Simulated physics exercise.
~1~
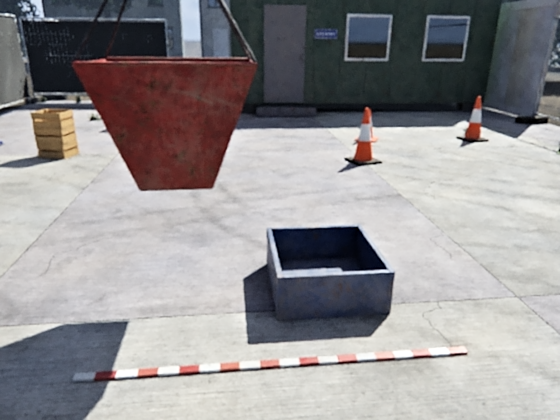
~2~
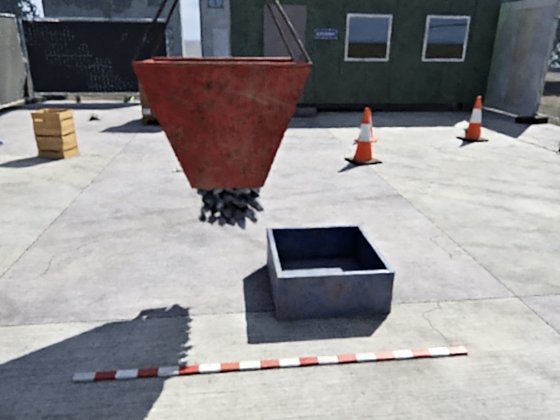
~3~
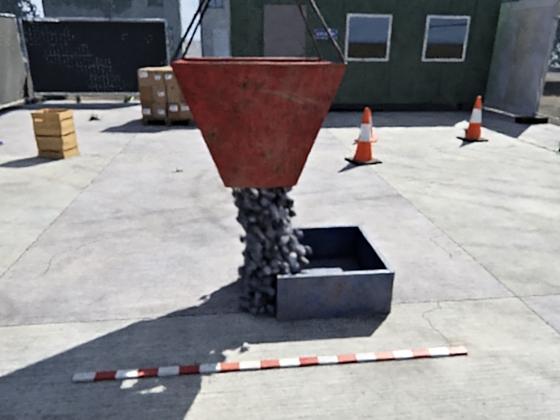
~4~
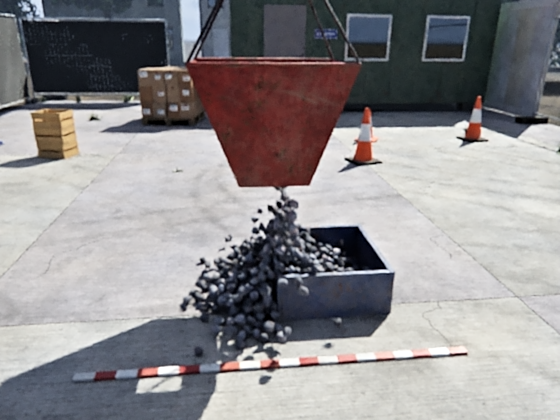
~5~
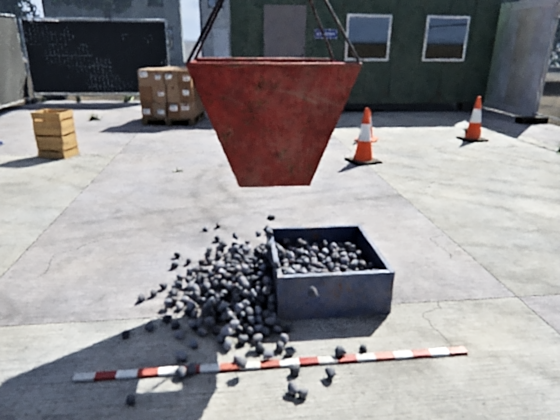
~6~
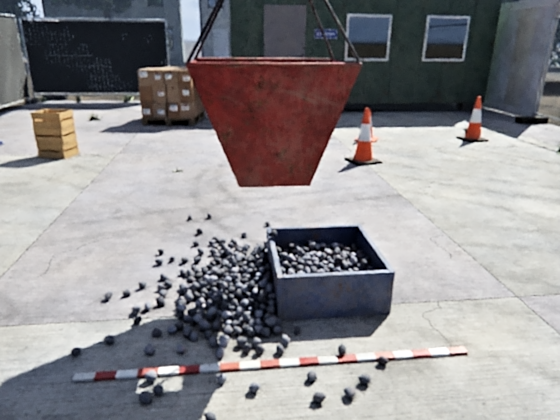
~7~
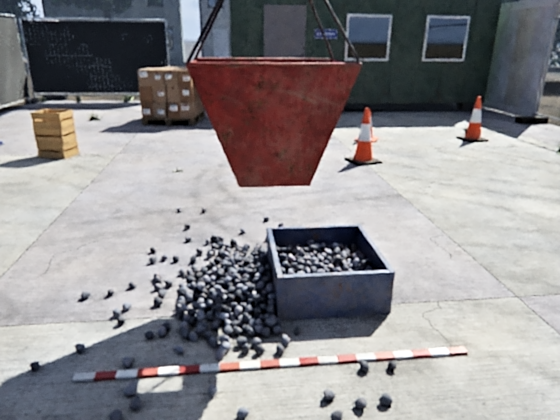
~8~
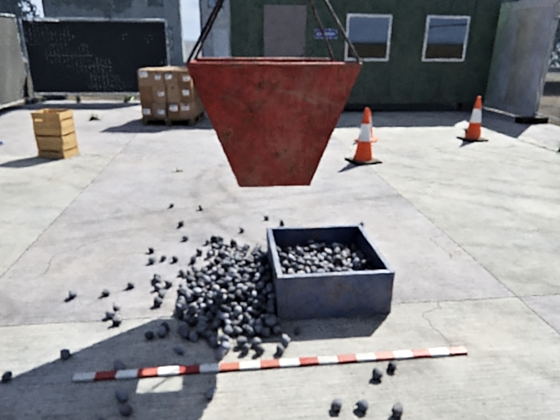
In a concrete yard, a red skip moves right and drops grey stones half into a bin, half left of it.
